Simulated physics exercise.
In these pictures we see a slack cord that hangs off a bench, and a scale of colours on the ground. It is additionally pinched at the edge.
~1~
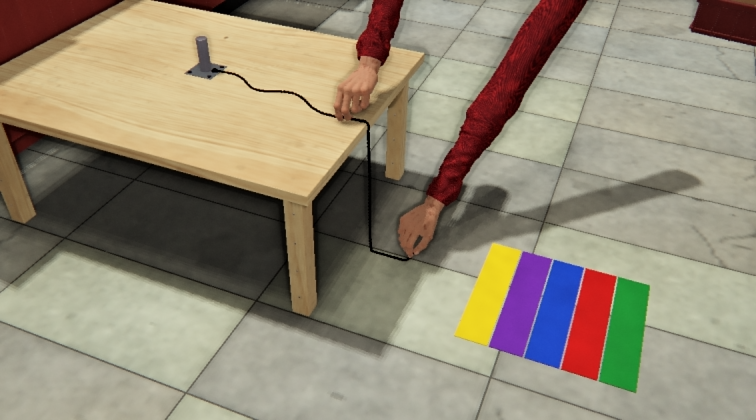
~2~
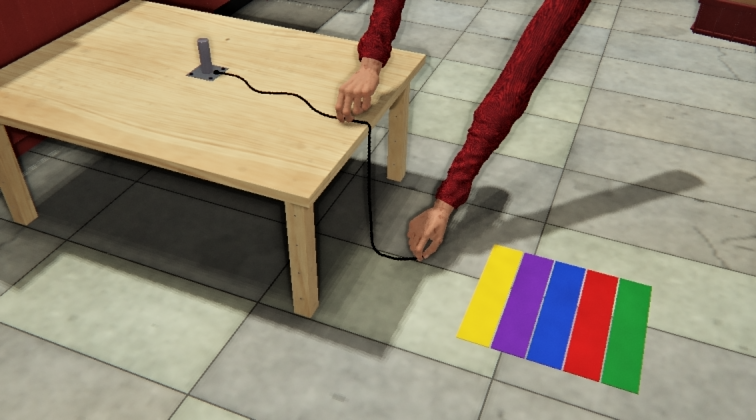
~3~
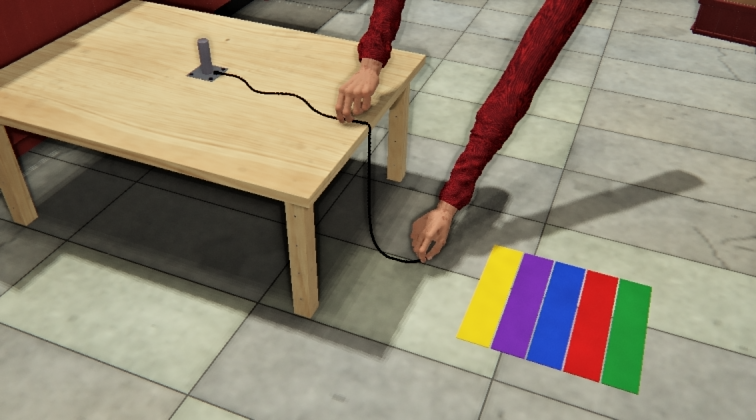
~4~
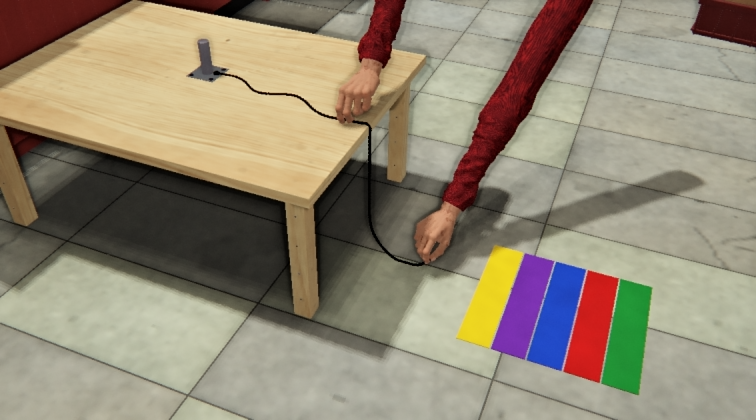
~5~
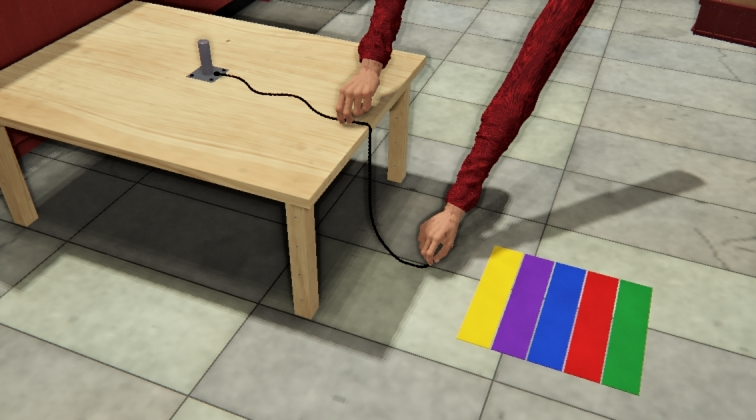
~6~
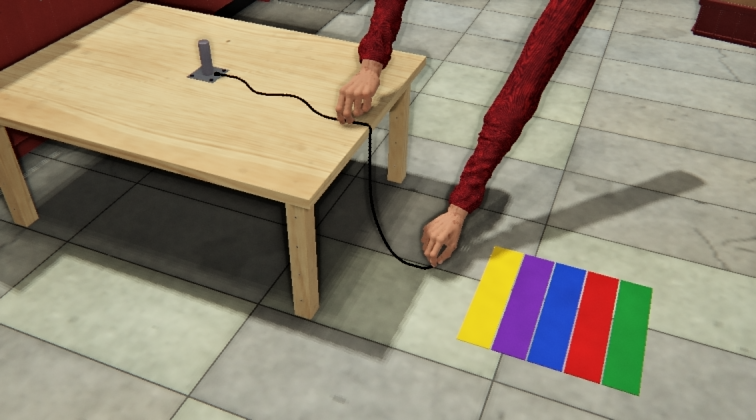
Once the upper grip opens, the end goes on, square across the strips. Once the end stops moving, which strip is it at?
It is at the purple strip.
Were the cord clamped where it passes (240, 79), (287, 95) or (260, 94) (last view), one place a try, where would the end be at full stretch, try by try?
Roughly (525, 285), (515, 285) and (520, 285), in that order.
Soon after, end near (473, 273); short of the strips.
Then, end near (506, 282); over yellow.
At full stretch, end near (525, 287); over purple. It halts on the purple strip.
